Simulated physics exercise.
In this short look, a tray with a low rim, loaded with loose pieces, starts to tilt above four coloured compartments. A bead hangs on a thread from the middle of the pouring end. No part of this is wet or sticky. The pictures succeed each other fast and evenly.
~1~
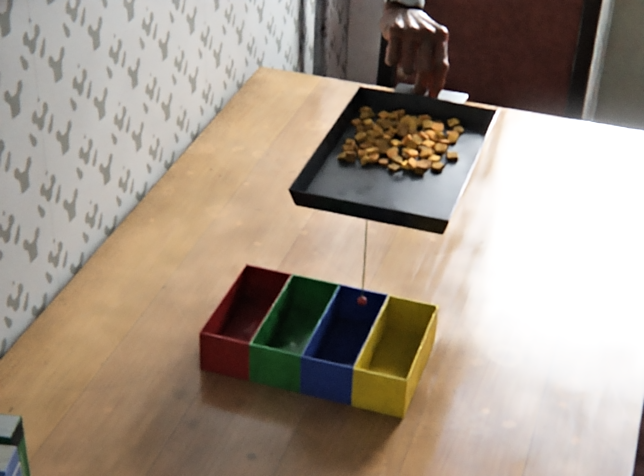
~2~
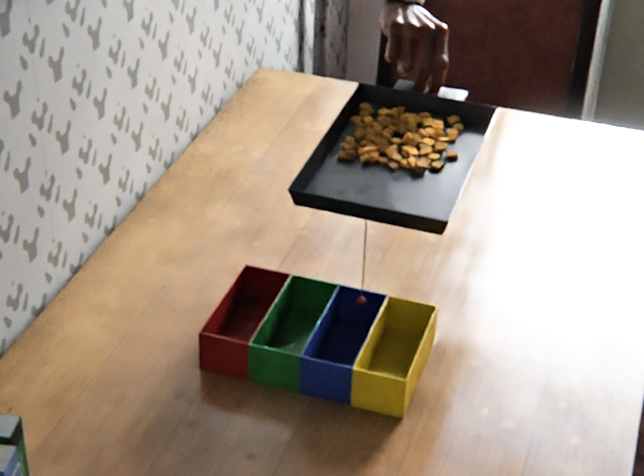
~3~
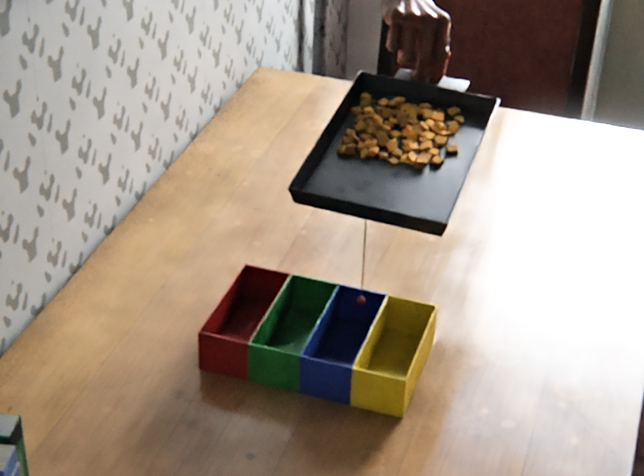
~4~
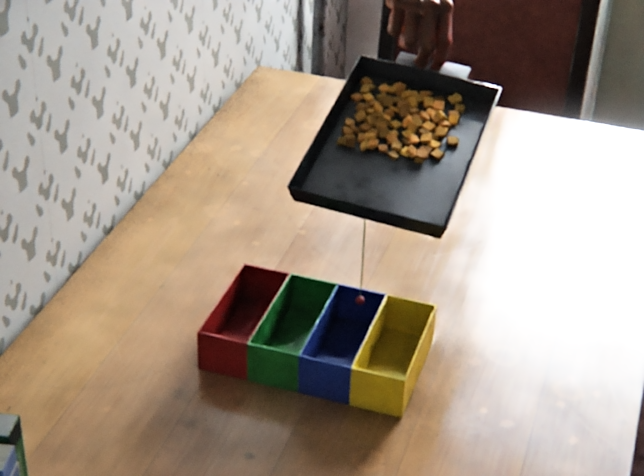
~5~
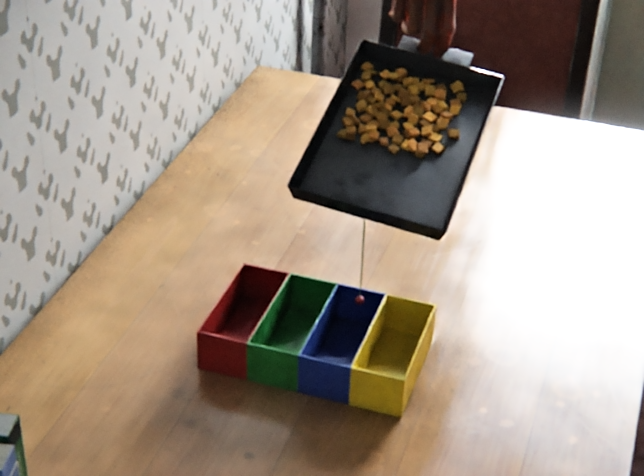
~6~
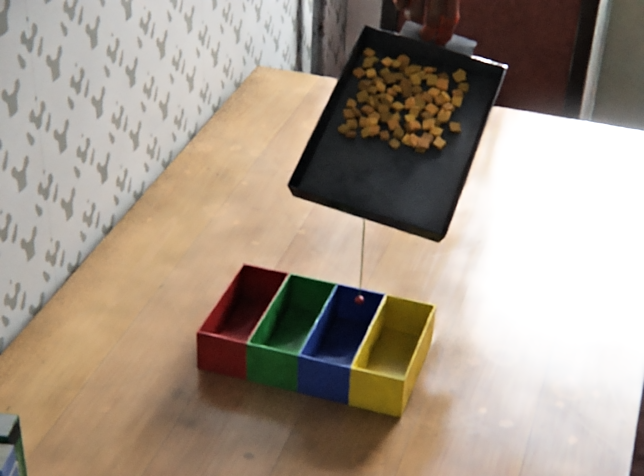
A dark, low-rimmed tray of tan-brown cereal squares tilts steadily as a hand at its far edge raises that side, the near edge dipping slightly toward its right corner while the pieces stay bunched. Below, a small bead hangs on a thread over red, green, blue and yellow compartments, left to right. The unmoving view looks down on a wooden table beside a patterned wall.
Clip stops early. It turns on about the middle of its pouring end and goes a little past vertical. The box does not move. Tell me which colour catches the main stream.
The yellow cell catches it.
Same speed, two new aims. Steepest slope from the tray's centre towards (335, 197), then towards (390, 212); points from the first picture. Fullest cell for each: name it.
The green one, then that yellow cell.
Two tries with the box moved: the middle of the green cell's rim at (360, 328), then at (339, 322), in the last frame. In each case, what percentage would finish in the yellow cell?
The first position comes out at 10 per cent, the other at 60 per cent.
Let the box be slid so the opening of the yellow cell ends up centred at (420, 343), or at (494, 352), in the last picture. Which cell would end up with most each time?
Try 1 - the yellow cell; try 2 - the blue one.
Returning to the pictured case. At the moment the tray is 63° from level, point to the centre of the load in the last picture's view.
The load is centred about (424, 222).
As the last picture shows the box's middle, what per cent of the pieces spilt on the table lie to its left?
It works out to some 0 per cent.
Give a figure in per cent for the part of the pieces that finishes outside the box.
Near 50 in a hundred.
Shortly afterwards, tray tipped steeply; all but a few on the tray; a little falling or outside the box.
Next, tray tipped right over; near a quarter on the tray; near a quarter in the yellow cell; only a few in the blue cell; near half falling or outside the box.
Some moments later, tray tipped past a quarter turn; near half in the yellow cell; only a few in the blue cell; near half falling or outside the box.
In the end, tray tipped past a quarter turn; near half in the yellow cell; only a few in the blue cell; none at all in the green cell; none at all in the red cell; near half outside the box.
